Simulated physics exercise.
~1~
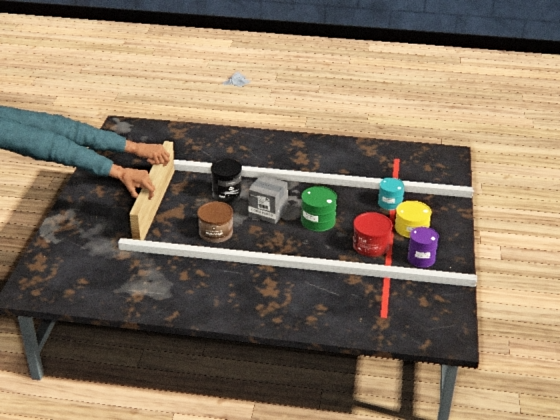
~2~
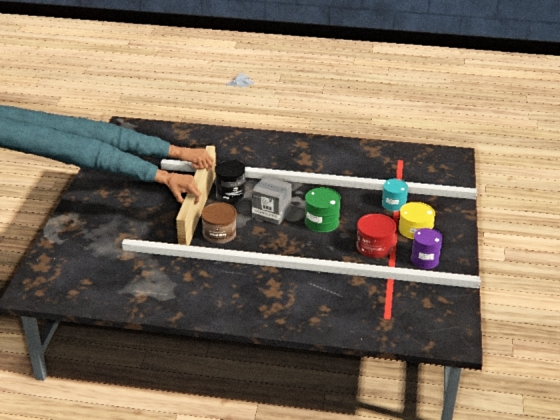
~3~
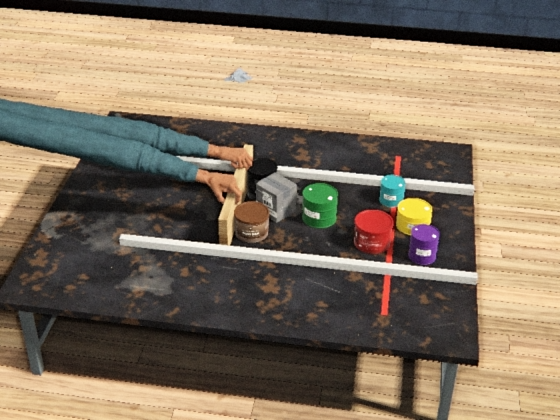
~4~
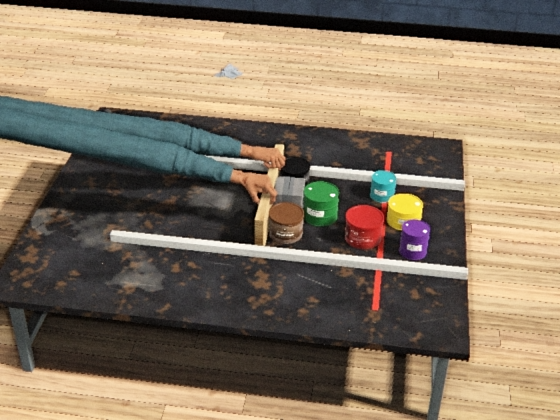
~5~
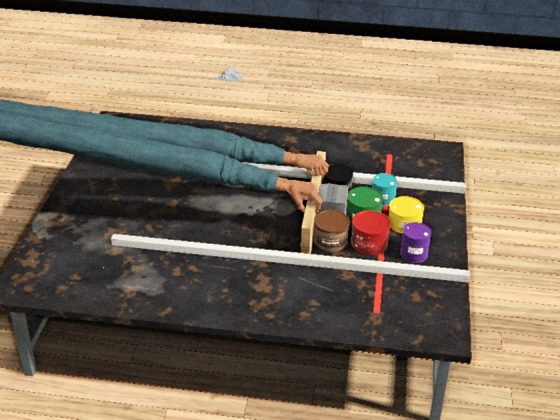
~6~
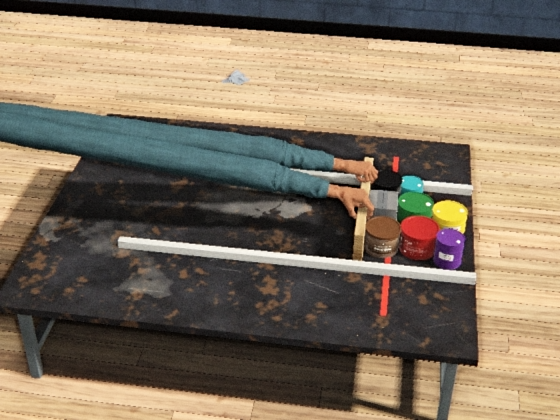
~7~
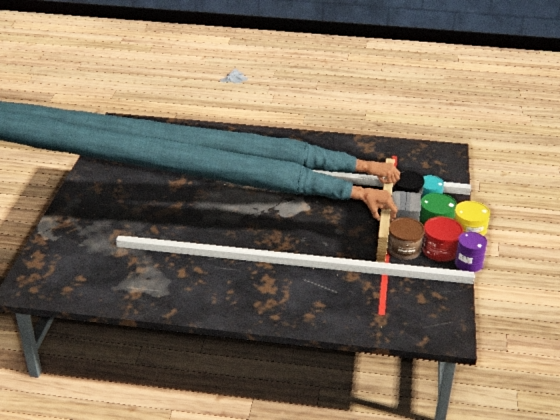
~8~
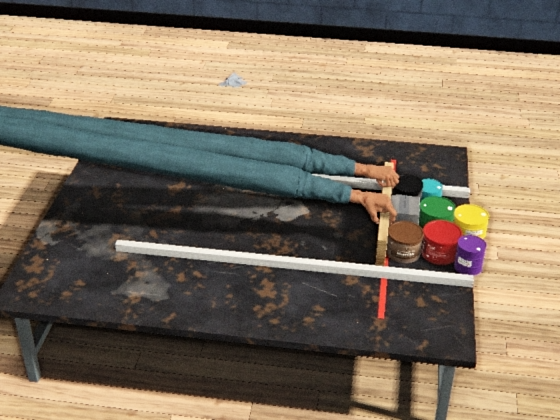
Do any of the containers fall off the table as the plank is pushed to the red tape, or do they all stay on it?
They all stay on the table. The plank stops at the red tape with the containers bunched near the right edge.
